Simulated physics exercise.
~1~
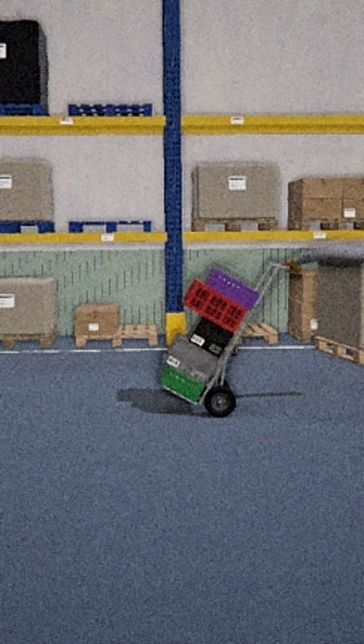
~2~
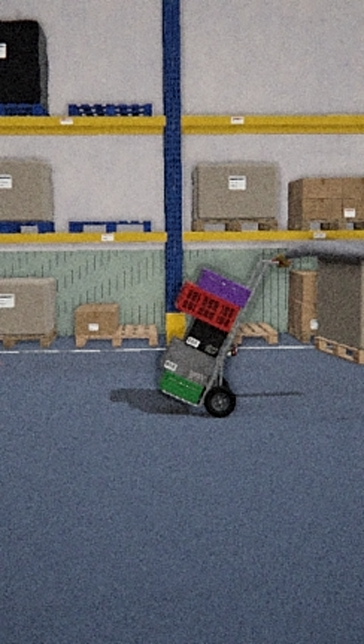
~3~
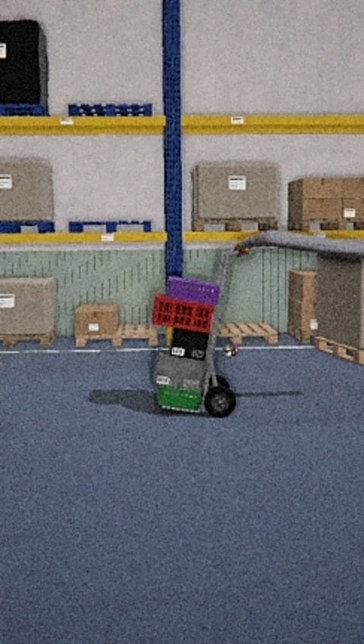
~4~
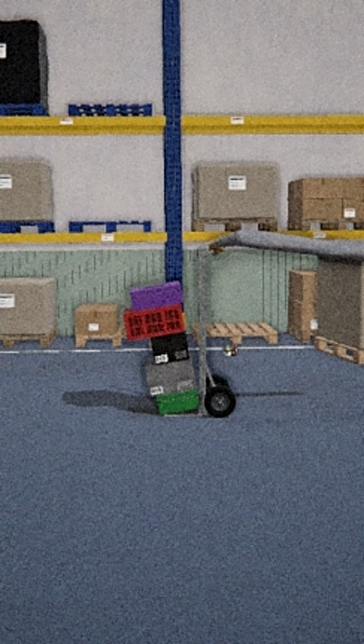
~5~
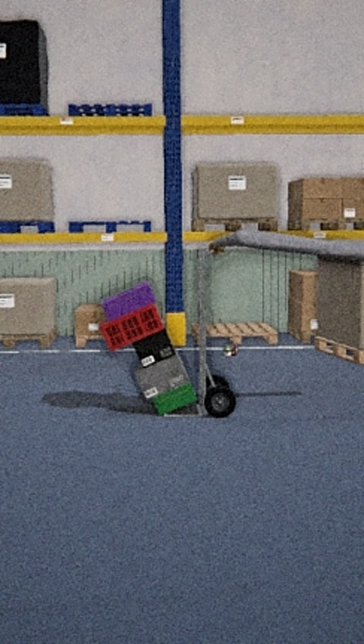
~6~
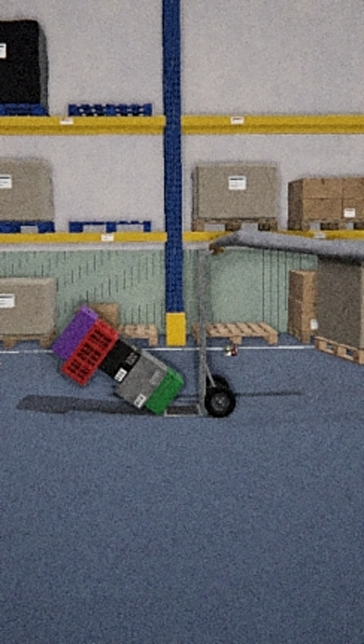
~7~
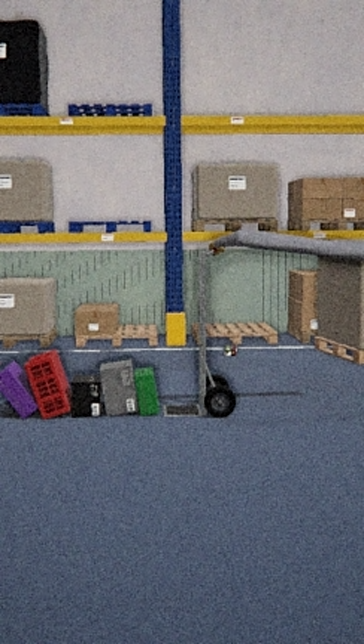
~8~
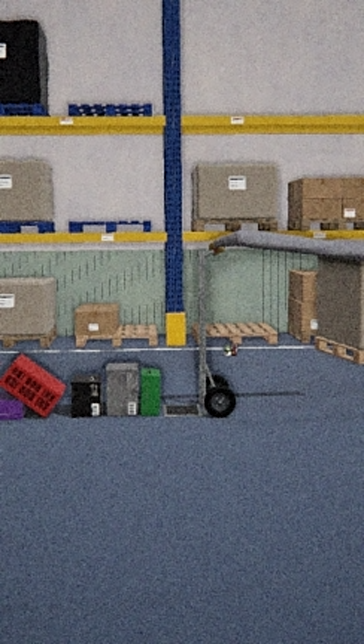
A sack truck stacked with a green toolbox, grey box, black box, red crate and purple toolbox leans back to the right in a warehouse, seen from the side by a still camera. Shelving with cartons and pallets stands behind, and a grey arm reaches from the right to the handle. The arm swings the truck upright, and the stack begins tipping left. The whole column topples away from the frame and lands along the blue floor. The red crate rolls further over beside the purple toolbox at the left edge, while the black, grey and green ones rest in a row near the upright truck.
